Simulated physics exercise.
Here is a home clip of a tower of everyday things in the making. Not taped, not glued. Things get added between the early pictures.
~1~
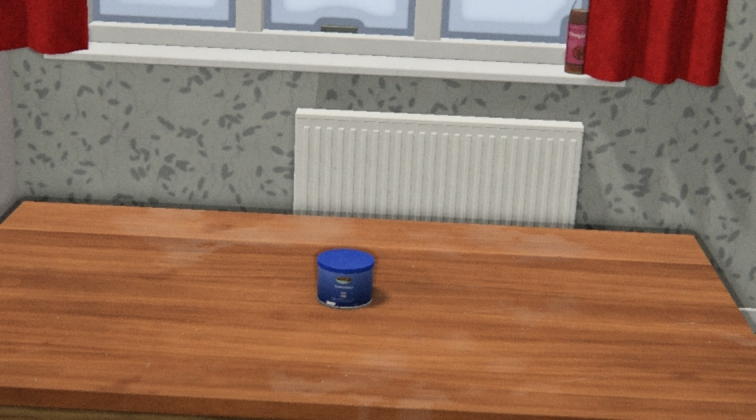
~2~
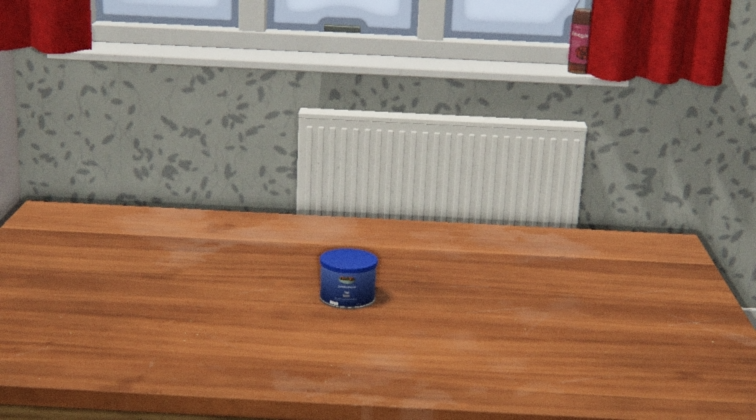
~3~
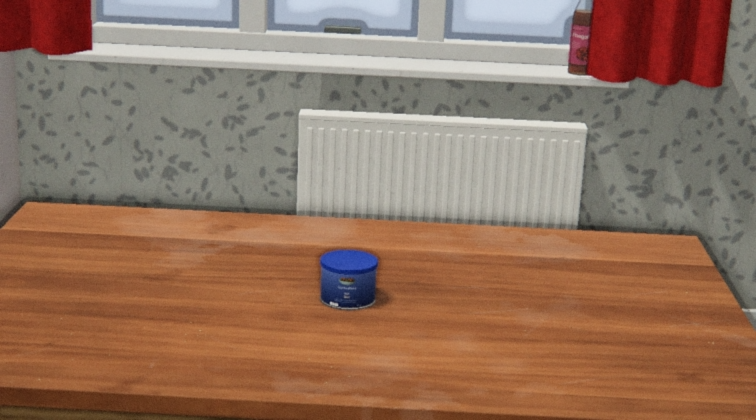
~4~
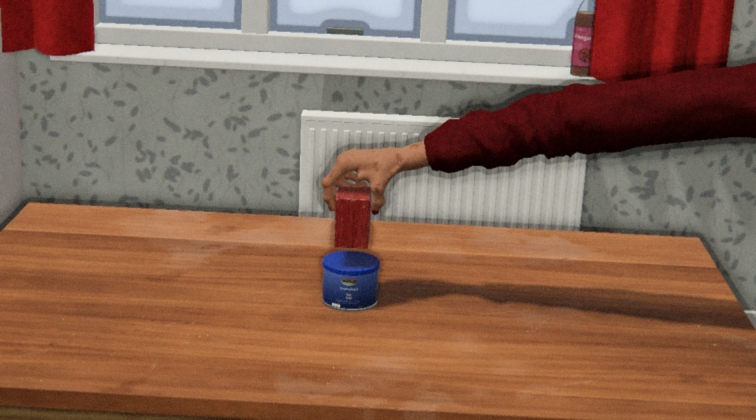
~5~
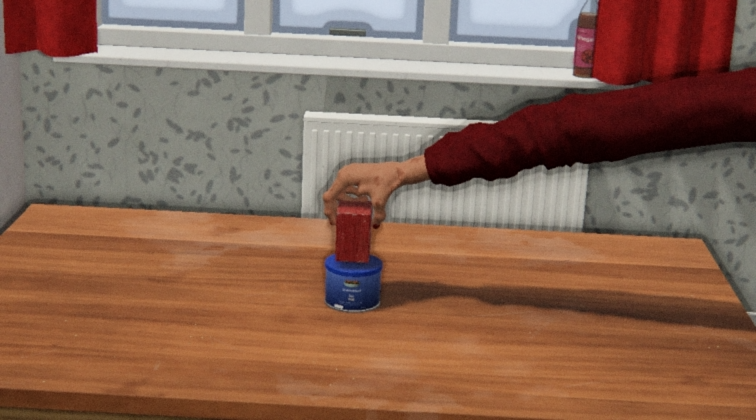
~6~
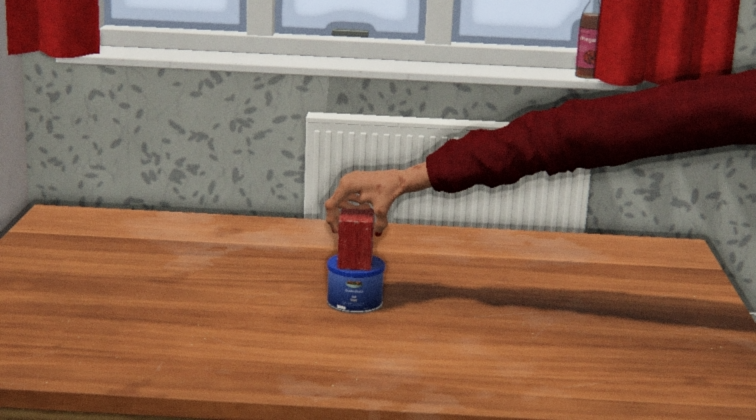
A hand in a dark red sleeve reached in from the right, holding a red block above a blue tub on a wooden table, then lowered it onto the lid and kept hold.
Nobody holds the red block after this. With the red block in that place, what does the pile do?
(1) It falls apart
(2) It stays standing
2.
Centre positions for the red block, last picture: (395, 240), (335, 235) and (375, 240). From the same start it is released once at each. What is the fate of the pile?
The pile collapses the first time, remains standing the second time and remains standing the third time.
Then, 0.20 s past the last view, nothing moves.
Then, 0.50 s past the last view, red block resting near (356, 239).
Finally, both still in place. Final places as the last picture's camera would see them, red block near (356, 239). The pile holds.
